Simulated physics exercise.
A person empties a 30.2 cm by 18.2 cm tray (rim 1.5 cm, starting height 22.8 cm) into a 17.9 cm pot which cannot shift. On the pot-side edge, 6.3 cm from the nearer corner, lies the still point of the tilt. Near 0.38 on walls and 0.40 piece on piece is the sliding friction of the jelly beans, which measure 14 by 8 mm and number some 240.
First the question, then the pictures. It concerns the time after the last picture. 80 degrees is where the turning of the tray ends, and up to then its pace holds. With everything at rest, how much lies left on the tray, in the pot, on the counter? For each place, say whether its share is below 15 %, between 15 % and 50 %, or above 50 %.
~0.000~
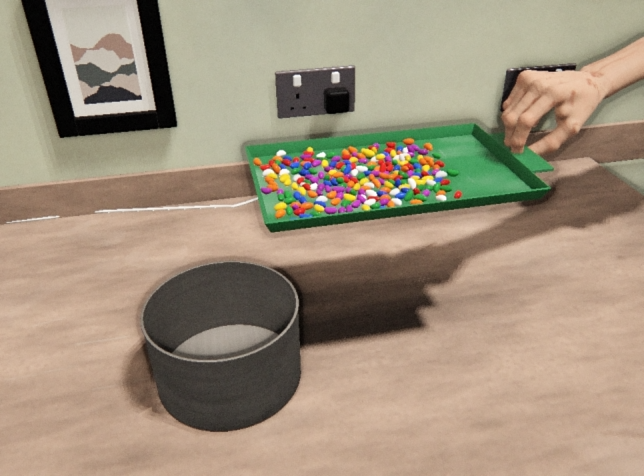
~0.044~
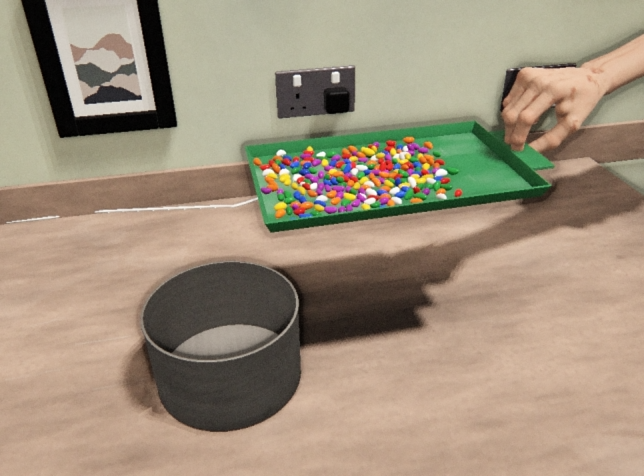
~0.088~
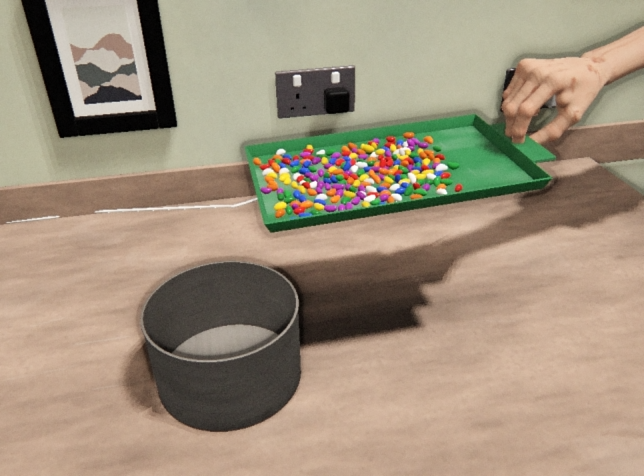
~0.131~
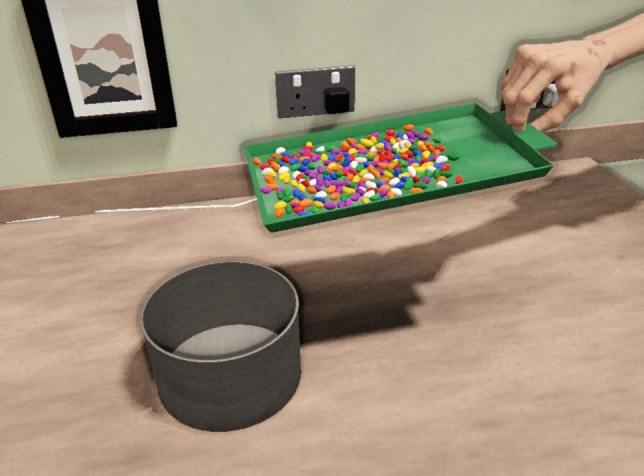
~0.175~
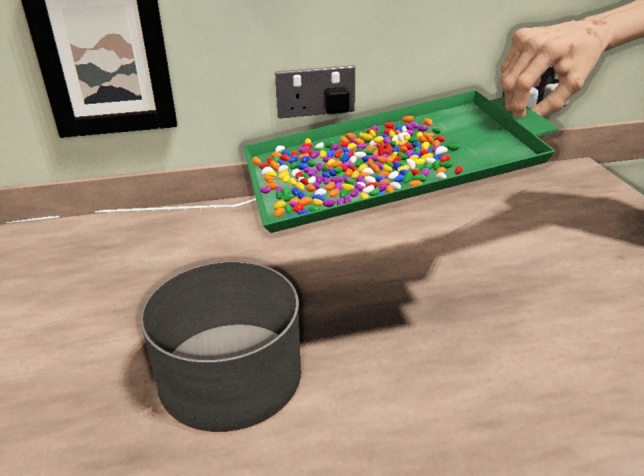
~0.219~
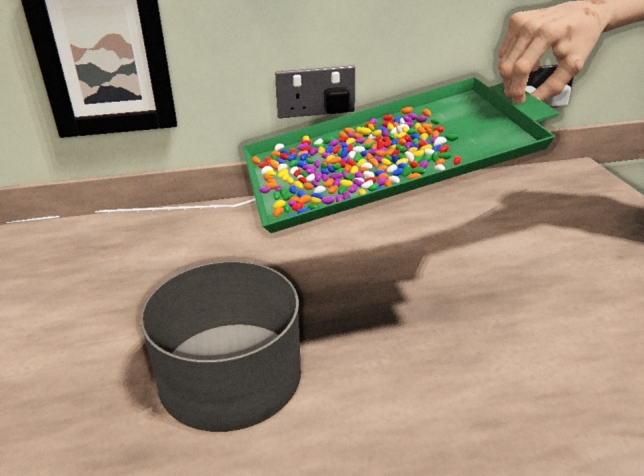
Tray: My guess is a mere handful of the pieces; pot: My guess is the majority of the pieces; counter: My guess is a sizable share of the pieces.
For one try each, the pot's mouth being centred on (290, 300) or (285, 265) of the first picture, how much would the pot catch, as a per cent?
First try about 45 per cent, second try about 35 per cent.
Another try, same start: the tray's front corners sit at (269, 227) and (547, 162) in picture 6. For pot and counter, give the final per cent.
Per cent by place - pot 75, counter 25.
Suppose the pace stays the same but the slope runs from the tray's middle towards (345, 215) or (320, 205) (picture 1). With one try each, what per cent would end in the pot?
First try: Around 65 percent; second try: Around 95 percent.
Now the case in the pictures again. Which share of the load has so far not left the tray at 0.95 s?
Around 55 percent.
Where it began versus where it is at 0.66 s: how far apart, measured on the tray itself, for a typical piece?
It has moved some 6 cm from its start.
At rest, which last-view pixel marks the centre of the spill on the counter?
About (198, 306).
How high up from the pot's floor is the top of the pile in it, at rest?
About 1.5 centimetres.
After 0.66 s, tilt 45 degrees; the tray holds 100 %, the pot 0 %.
After 0.95 s, tilt 66 degrees; the tray holds 55 %, the pot 15 %.
After 1.34 s, tilt 80 degrees; the tray holds 5 %, the pot 65 %.
By 2.7 s all is still; tray 0 %, pot 70 %, counter 25 %.
